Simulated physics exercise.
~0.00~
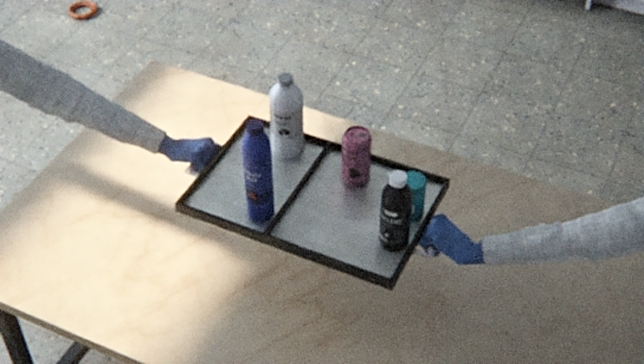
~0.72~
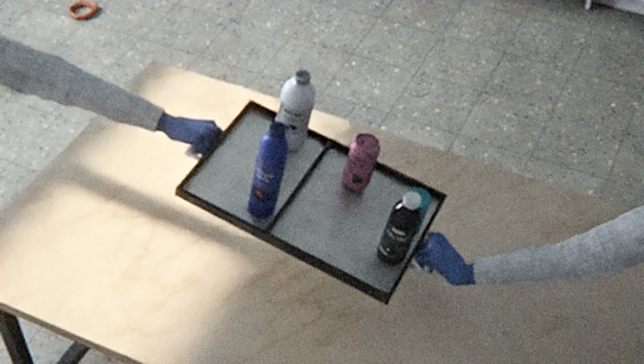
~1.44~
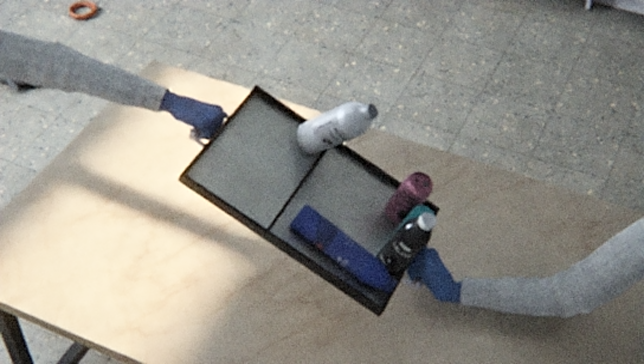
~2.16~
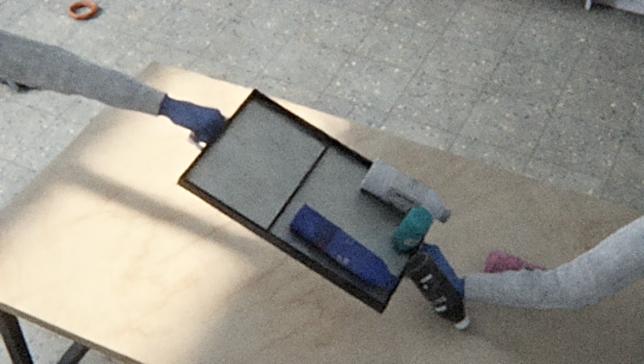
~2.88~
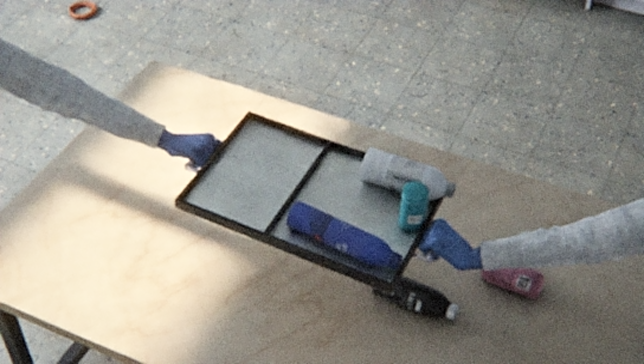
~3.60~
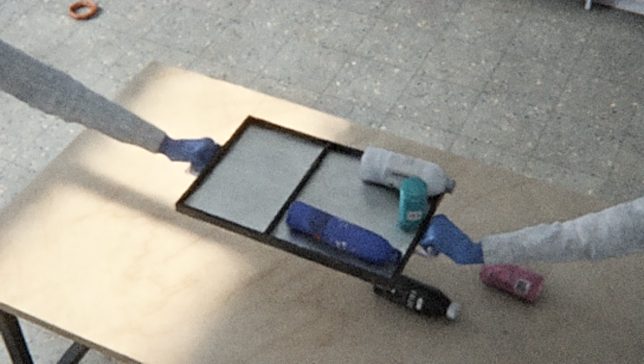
Over a wooden table, two blue-gloved hands tipped a tray of containers down to the right, toppling the blue and white bottles and spilling the pink can and black bottle onto the table, then leveled it with the turquoise jar still upright.
